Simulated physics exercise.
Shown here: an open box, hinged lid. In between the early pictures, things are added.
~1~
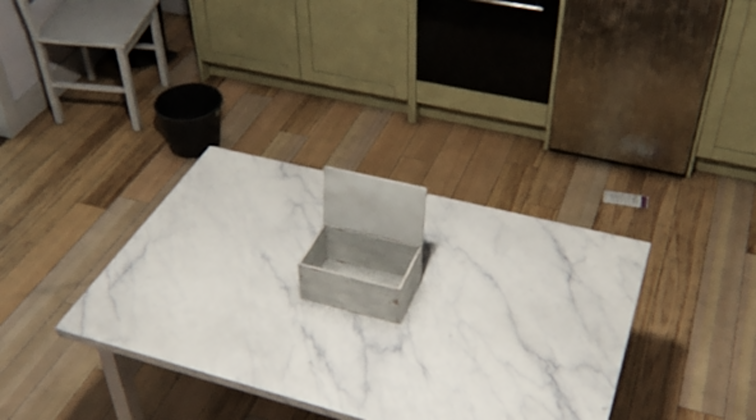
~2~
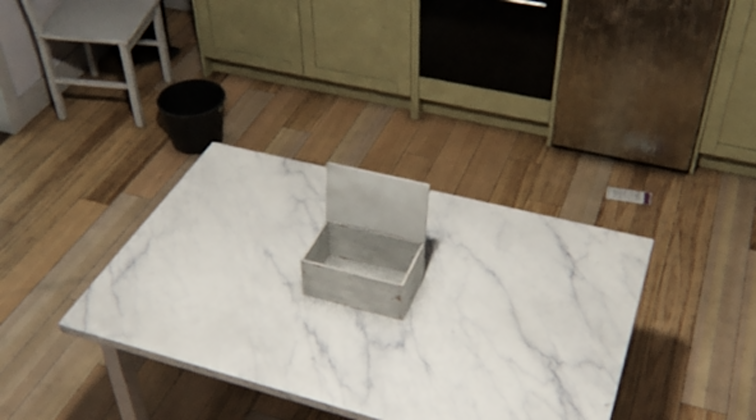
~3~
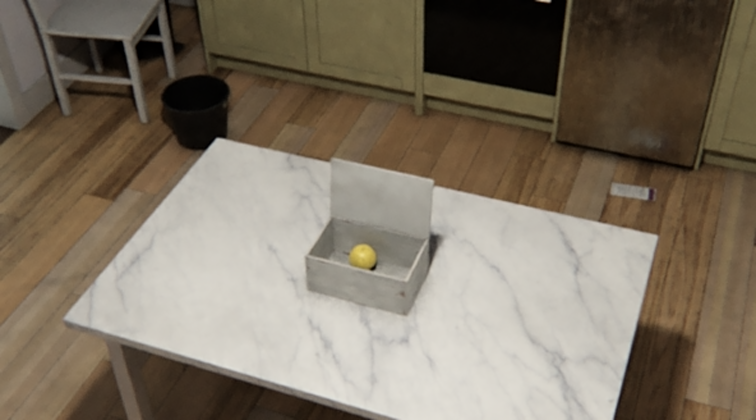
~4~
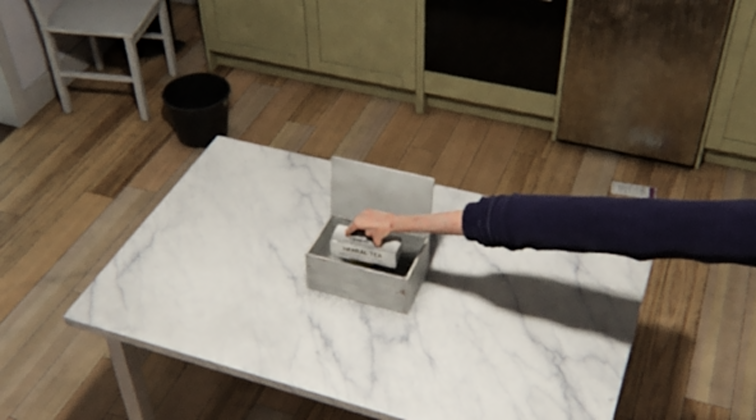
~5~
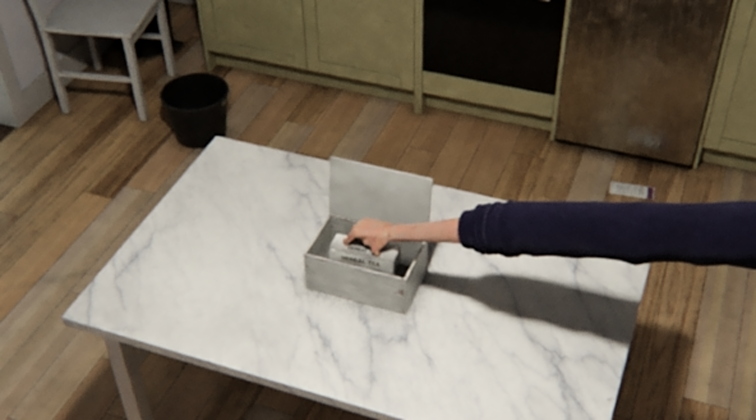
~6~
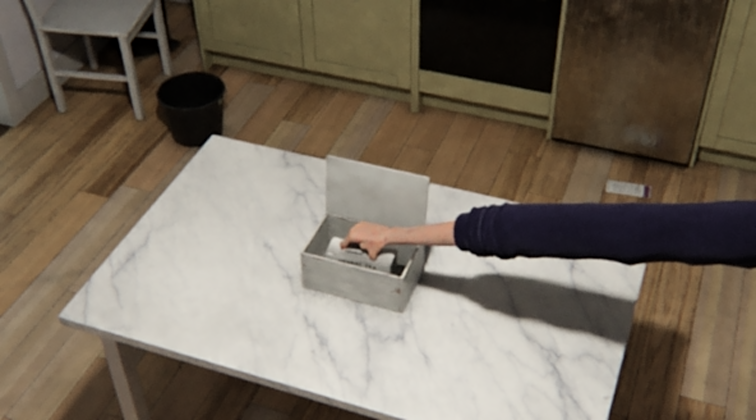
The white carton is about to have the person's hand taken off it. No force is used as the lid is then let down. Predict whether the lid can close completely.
Prediction: The lid can close completely.
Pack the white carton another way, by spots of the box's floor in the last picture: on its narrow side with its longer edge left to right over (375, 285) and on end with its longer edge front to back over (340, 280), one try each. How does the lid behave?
Well, first it fits down fine, and then it won't go down.
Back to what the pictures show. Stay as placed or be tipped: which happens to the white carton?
Looking at the last picture, the white carton is left as set.
Then, 0.70 s after the last picture, white carton slid a little near (362, 280).
Then, 1.50 s after the last picture, lid 65° above the rim; white carton slid a little near (362, 280).
Then, 1.80 s after the last picture, lid 43° above the rim; white carton slid a little near (362, 280).
Then, 2.10 s after the last picture, lid 16° above the rim; white carton slid a little near (362, 280).
At rest, lid shut; moved from the start, white carton; yellow apple in place. Seen from the same camera at the end, white carton near (362, 280).
